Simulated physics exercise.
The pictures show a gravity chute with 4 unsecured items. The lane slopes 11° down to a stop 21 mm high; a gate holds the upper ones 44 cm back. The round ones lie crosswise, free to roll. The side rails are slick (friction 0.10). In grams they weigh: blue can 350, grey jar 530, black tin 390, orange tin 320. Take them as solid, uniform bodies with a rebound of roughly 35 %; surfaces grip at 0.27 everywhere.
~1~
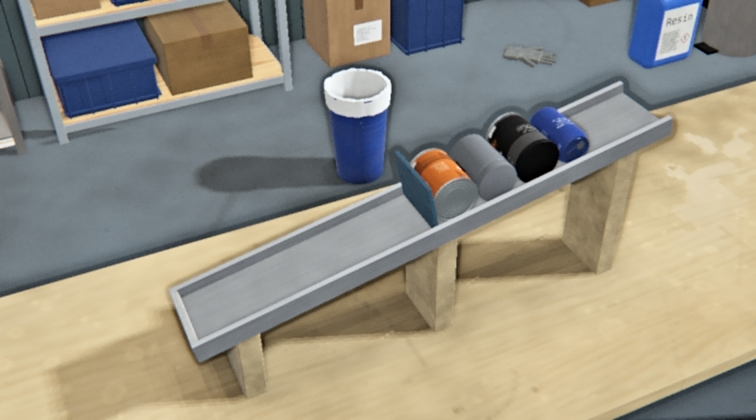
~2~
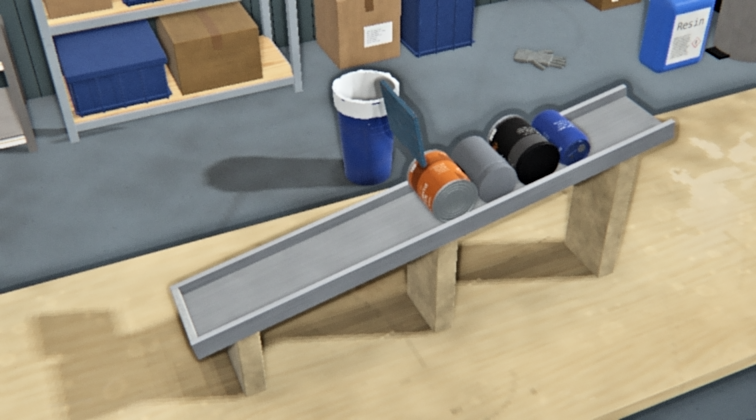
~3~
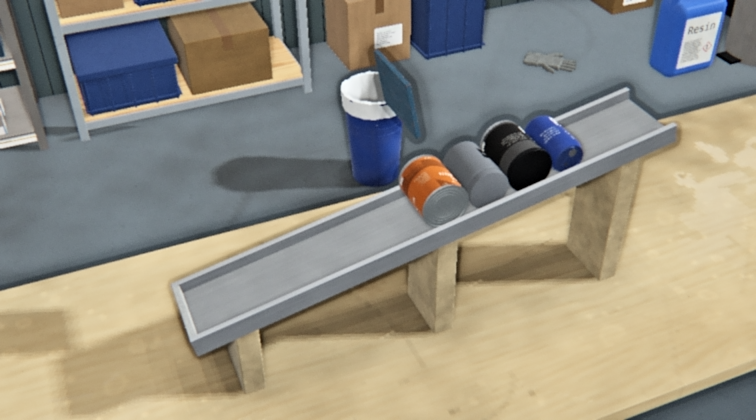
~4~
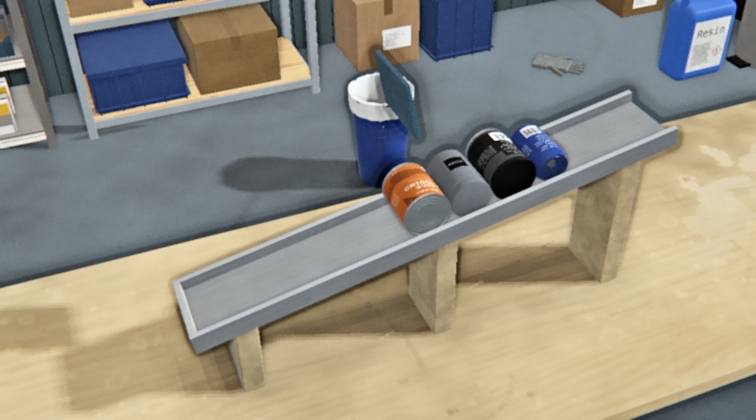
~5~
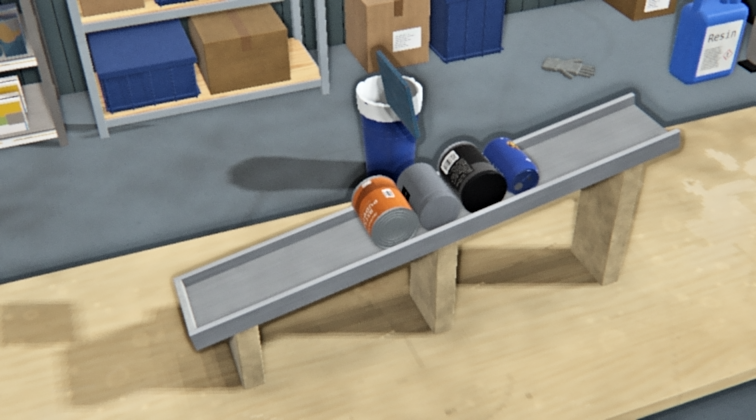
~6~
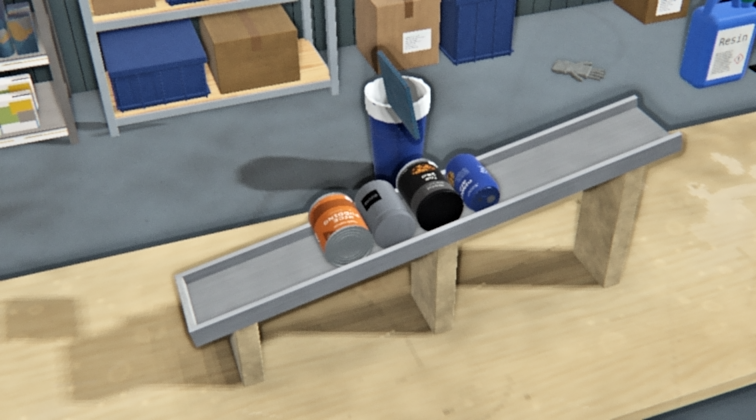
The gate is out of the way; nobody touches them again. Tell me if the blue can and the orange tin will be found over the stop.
The blue can is caught by the stop and the orange tin goes over the stop.
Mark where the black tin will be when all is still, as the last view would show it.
Around (205, 283).
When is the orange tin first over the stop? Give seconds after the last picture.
Near 0.4 s.
Then, 0.20 s after the last picture, leader 8 cm from the stop; blue can near (396, 213); orange tin near (253, 264).
Then, 0.40 s after the last picture, orange tin now over the stop; blue can near (311, 246).
Then, 0.70 s after the last picture, grey jar now over the stop; blue can near (270, 263).
Then, 1.10 s after the last picture, blue can stopped near (249, 272); black tin stopped.
At rest, over the stop, grey jar and orange tin; the other 2 in the lane. In the last view, blue can near (249, 272).
